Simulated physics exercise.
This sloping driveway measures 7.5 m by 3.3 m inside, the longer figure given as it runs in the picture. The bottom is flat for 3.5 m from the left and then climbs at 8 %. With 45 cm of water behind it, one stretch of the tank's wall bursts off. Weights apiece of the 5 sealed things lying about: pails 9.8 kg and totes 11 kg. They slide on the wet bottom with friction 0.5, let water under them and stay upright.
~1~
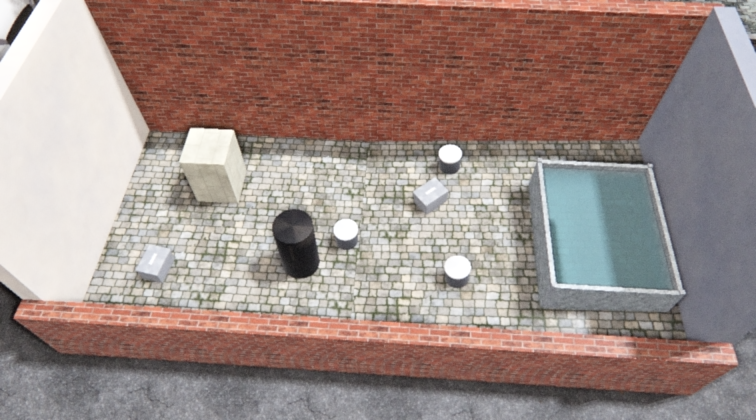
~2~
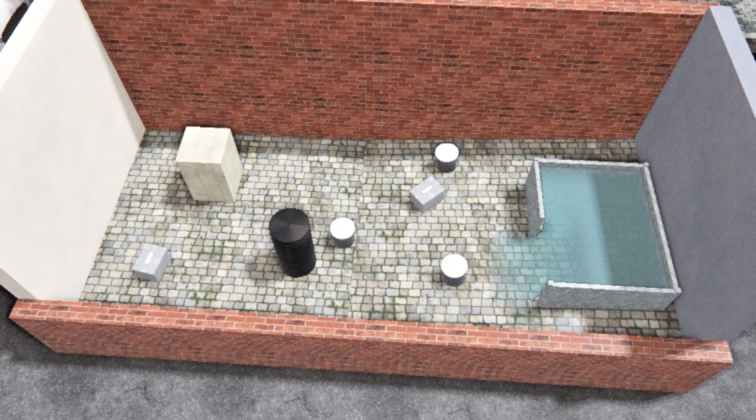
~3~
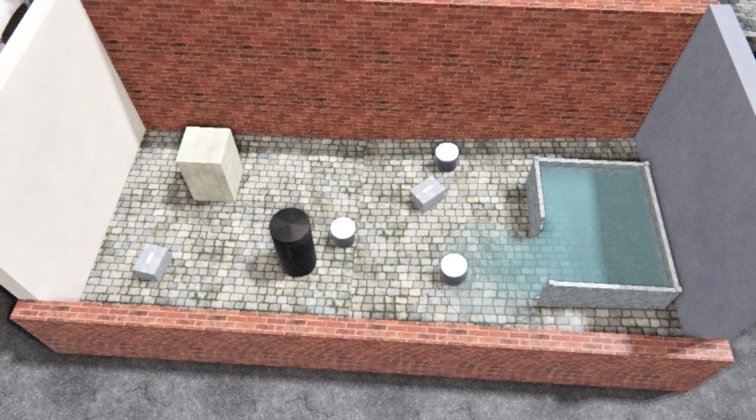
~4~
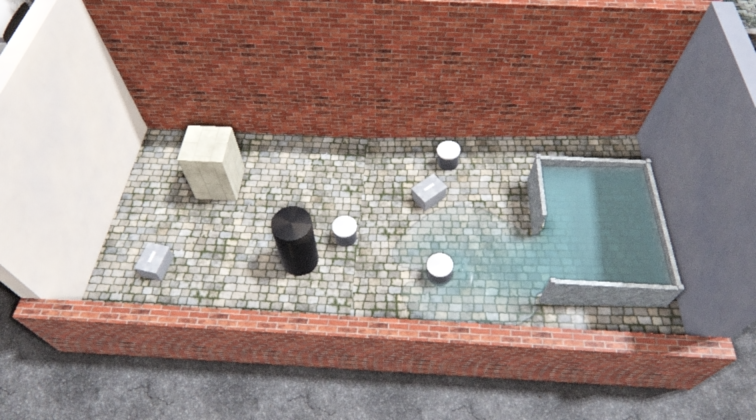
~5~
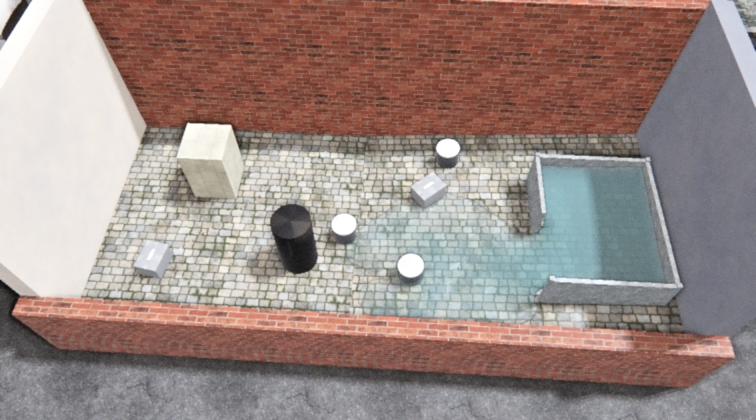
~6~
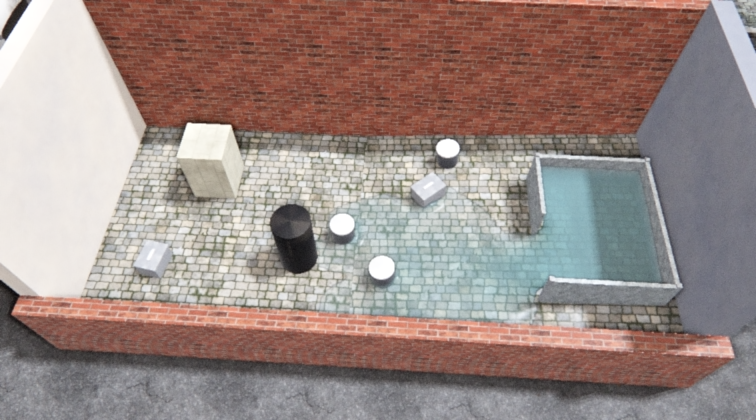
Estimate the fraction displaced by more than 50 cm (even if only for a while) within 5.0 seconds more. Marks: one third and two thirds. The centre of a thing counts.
Share: One to two thirds.
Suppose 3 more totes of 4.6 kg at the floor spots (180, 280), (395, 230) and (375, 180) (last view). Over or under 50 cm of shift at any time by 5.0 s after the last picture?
In turn: Past it, over, short of it.
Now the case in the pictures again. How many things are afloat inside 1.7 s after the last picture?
0 of them.
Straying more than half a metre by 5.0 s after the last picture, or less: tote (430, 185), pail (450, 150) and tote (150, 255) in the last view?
In turn: Under, short of it, past it.
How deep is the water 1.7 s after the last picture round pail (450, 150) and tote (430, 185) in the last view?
Roughly 0 and 2 cm.
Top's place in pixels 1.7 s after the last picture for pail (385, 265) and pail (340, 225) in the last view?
Near (164, 261) and (245, 181).
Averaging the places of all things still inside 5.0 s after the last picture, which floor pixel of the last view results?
At about (294, 189).
Then, 0.4 s after the last picture 1 of 5 are over 50 cm from their spots; 0 afloat.
Then, 1.7 s after the last picture 2 of 5 are over 50 cm from their spots; 0 afloat.
Then, 3.2 s after the last picture 3 of 5 are over 50 cm from their spots; 1 afloat.
Then, 5.0 s after the last picture 3 of 5 are over 50 cm from their spots, and 3 have been at some point; 1 afloat.
